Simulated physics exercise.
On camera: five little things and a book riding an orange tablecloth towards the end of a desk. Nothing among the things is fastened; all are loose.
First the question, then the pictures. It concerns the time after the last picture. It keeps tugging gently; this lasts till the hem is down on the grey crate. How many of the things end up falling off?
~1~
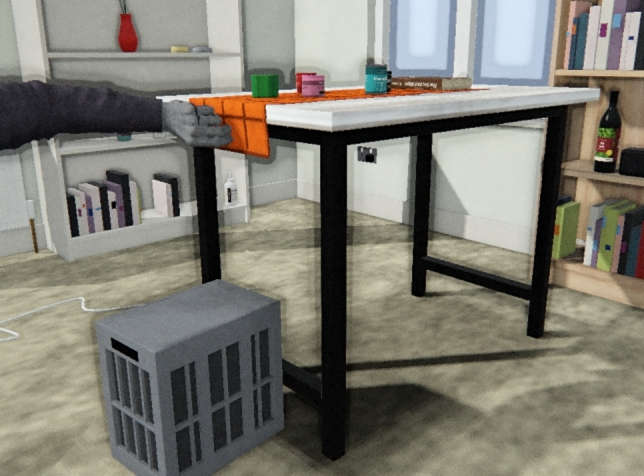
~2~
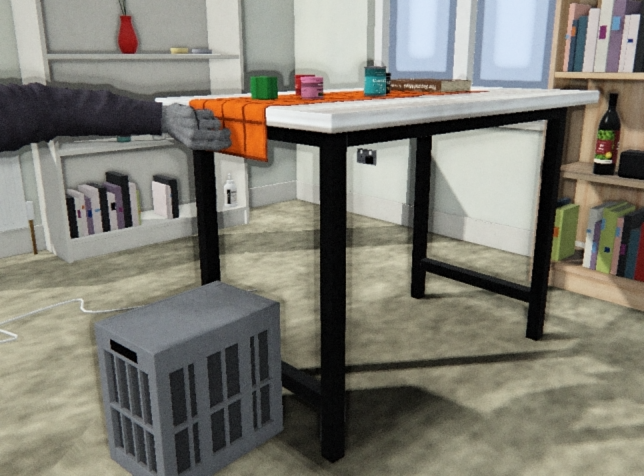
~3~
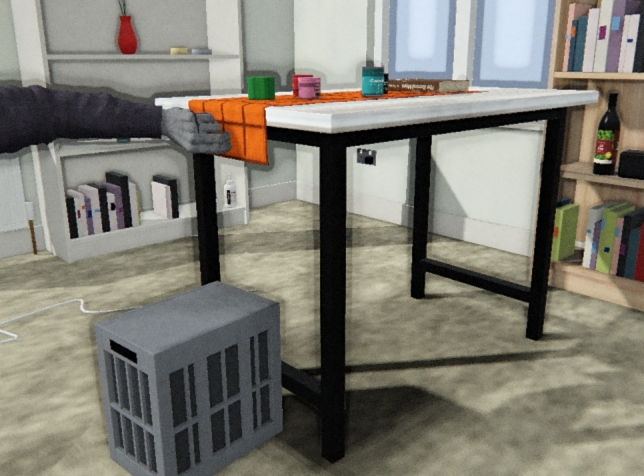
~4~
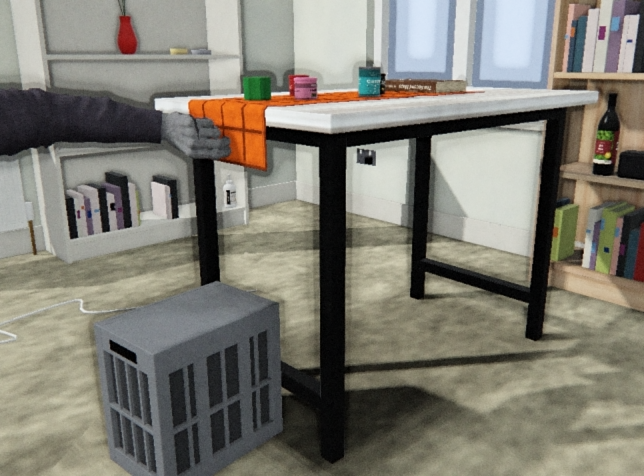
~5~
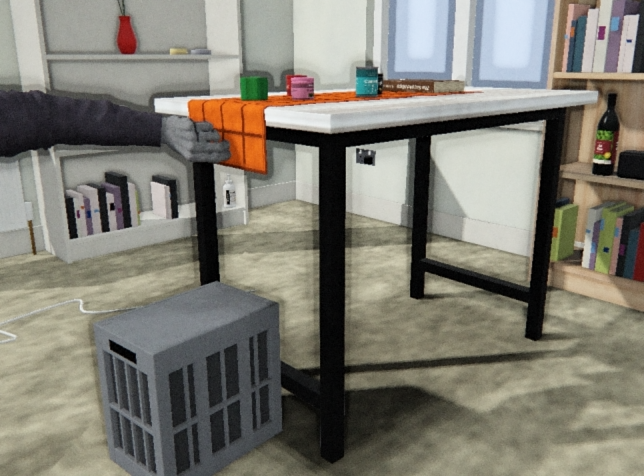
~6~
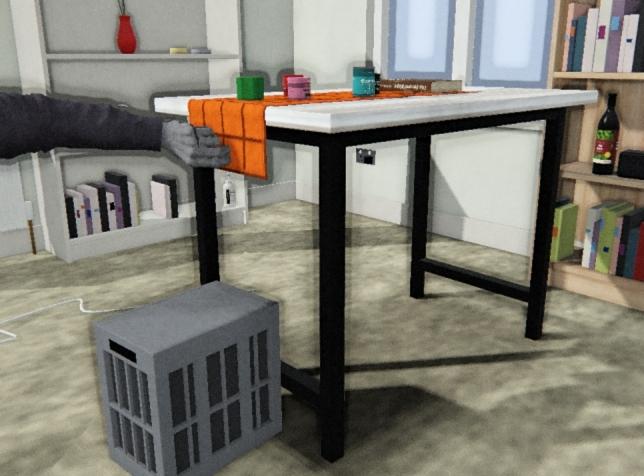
Three.
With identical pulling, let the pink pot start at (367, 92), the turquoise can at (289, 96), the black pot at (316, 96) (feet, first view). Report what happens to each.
Well, the pink pot is safe, the turquoise can is dislodged, and the black pot is dislodged.
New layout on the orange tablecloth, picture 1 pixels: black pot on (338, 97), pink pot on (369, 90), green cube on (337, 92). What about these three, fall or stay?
The black pot is off the top, the pink pot is still on top and the green cube is still on top.
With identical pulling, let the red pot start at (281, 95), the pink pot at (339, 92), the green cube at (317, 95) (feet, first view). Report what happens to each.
So the red pot leaves the top, the pink pot stays aboard, and the green cube leaves the top.
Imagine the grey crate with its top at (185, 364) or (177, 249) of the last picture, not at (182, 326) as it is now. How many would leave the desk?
That would be 4 and 1.
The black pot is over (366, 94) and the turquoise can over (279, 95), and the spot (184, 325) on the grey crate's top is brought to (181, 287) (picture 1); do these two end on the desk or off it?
Result: Black pot still there, turquoise can gone.
Soon after, hem near (228, 241); green cube gone.
After that, hem near (228, 286); green cube and pink pot gone.
In the end, hem on the crate; green cube, pink pot and red pot gone. The answer is three.
